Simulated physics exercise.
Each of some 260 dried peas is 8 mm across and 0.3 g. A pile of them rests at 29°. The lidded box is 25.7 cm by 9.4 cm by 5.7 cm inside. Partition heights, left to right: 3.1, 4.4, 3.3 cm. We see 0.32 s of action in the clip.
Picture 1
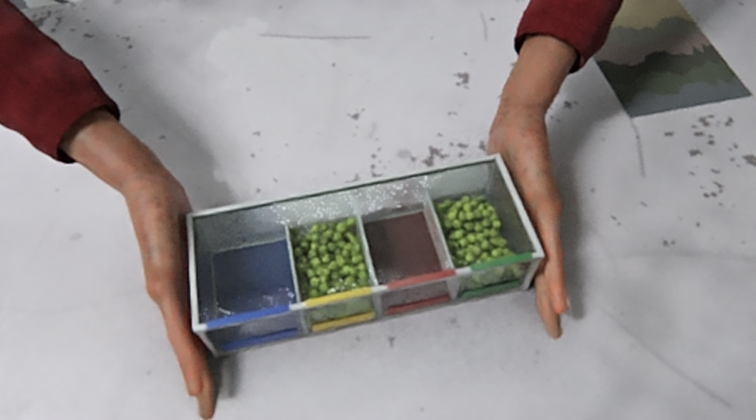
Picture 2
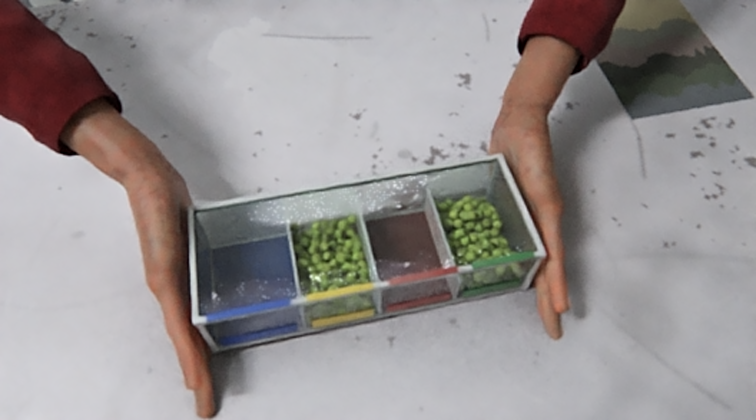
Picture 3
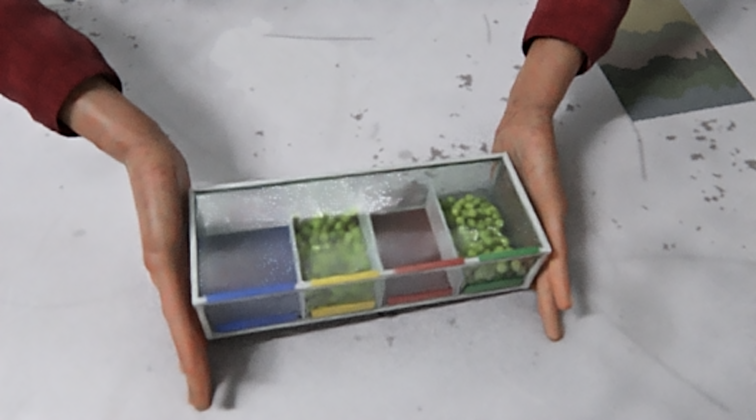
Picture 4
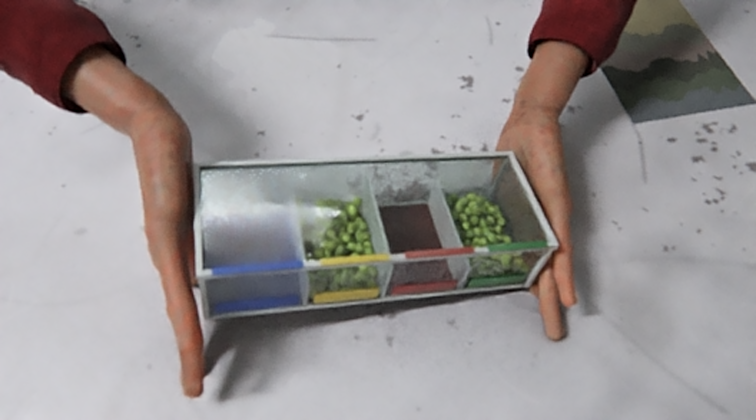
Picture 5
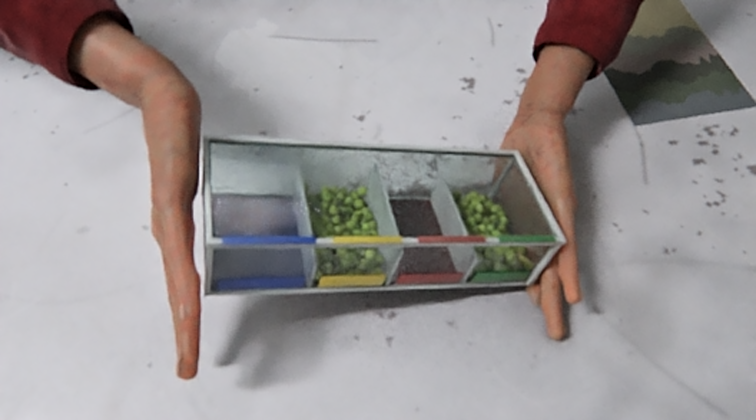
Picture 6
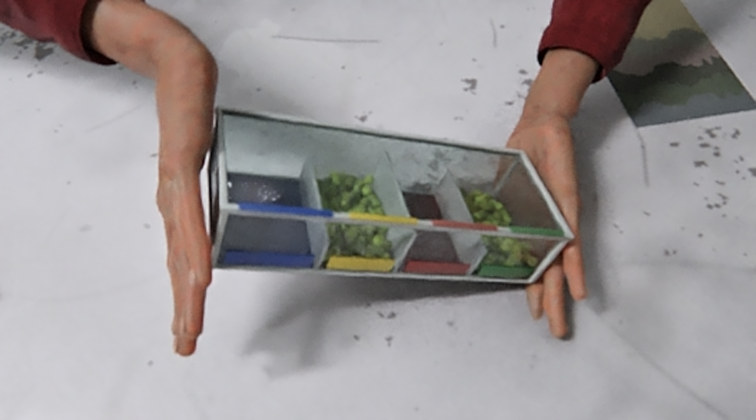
Two hands lifting and tilting a clear box with four colour-marked compartments, green peas sitting in the yellow and green sections.
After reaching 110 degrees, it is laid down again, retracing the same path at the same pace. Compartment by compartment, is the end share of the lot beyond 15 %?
Result: Red compartment: Does not qualify; blue compartment: Does not qualify; green compartment: Qualifies; yellow compartment: Qualifies.
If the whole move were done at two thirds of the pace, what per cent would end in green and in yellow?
Green 65 %, yellow 30 %.
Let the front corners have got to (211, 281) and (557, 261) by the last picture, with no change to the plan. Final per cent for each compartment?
Final per cent - red: 5; blue: 0; green: 70; yellow: 25.
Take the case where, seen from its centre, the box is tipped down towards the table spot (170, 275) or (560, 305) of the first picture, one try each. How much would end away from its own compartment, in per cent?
Approximately 100 percent, then 15 percent.
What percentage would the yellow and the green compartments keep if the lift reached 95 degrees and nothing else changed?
In per cent, yellow comes to 40 and green to 60.
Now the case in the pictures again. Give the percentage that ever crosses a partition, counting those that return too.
Around 15 in a hundred.
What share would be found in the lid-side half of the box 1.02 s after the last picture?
Something like 60 percent of the pieces.
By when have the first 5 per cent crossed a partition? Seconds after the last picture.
Around 0.95 seconds.
Then, 1.02 s after the last picture, tilt 109 degrees; red 5 %, green 55 %, yellow 40 %.
Then, 1.69 s after the last picture, tilt 48 degrees; green 65 %, yellow 35 %.
Then, 2.42 s after the last picture, tilt 0 degrees; red 5 %, green 65 %, yellow 35 %.
In the end, red 5 %, blue 0 %, green 65 %, yellow 35 %.
